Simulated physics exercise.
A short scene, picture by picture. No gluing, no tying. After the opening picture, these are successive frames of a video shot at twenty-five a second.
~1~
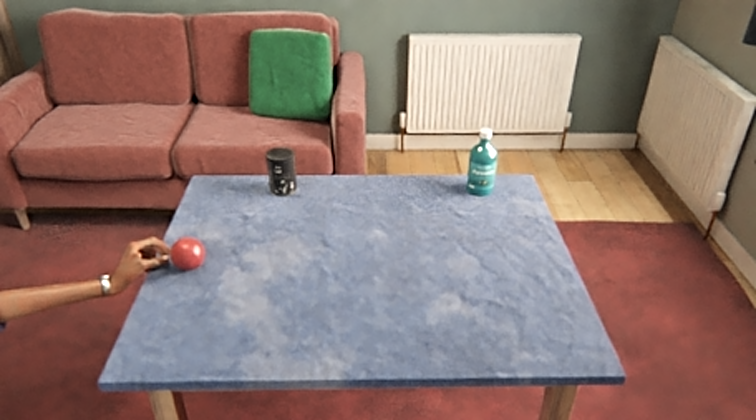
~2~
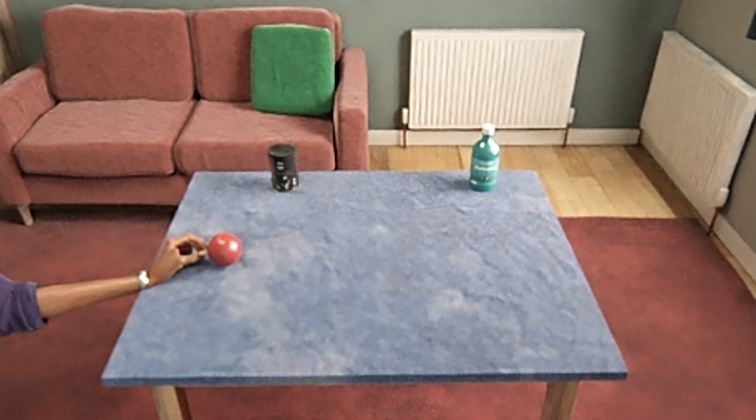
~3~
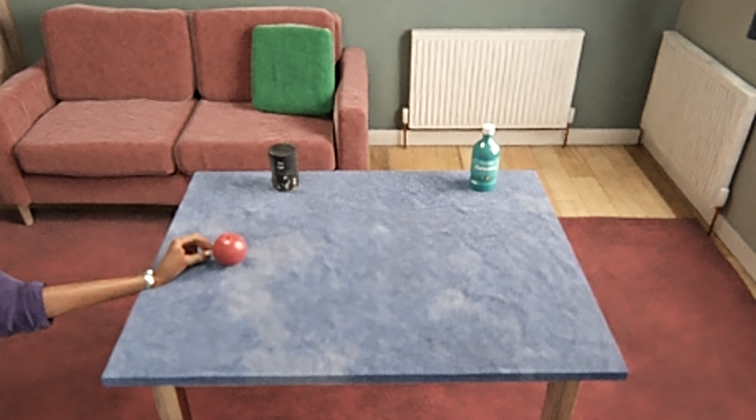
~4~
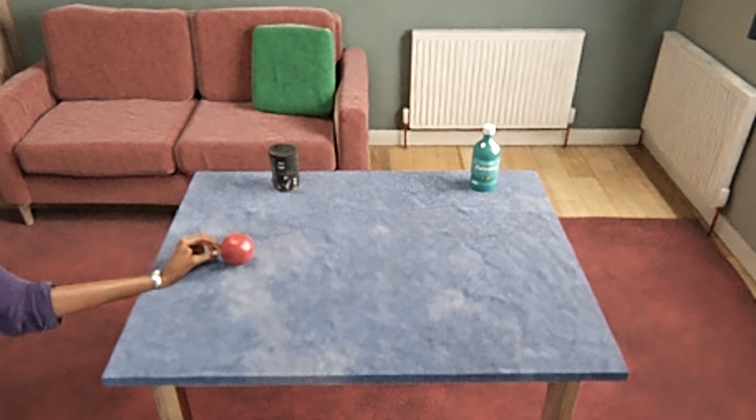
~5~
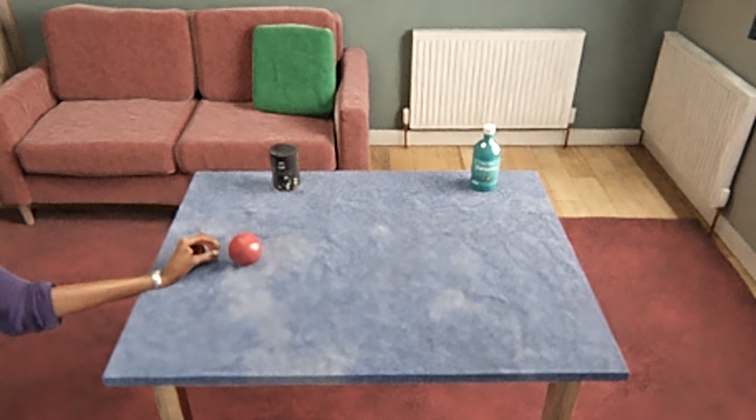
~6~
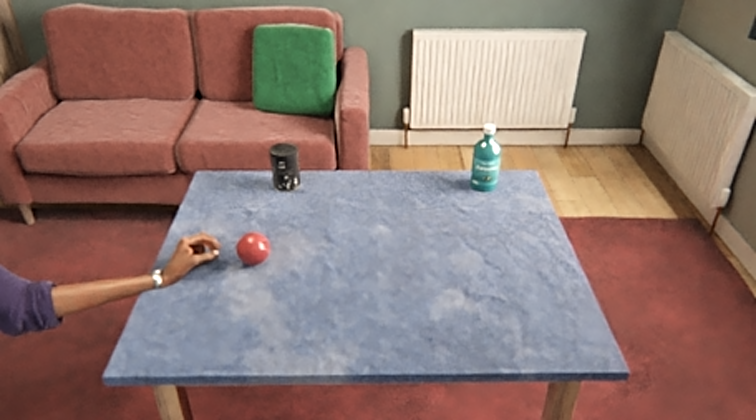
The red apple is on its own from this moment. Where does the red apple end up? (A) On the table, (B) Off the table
Answer: A.
Then, 0.20 s after the last picture, red apple rolled about its own width near (290, 249).
Then, 0.60 s after the last picture, red apple rolled well along near (350, 249).
Then, 1.10 s after the last picture, red apple rolled well along near (402, 248).
At rest, moved from the start, red apple. Seen from the same camera at the end, red apple near (433, 248).
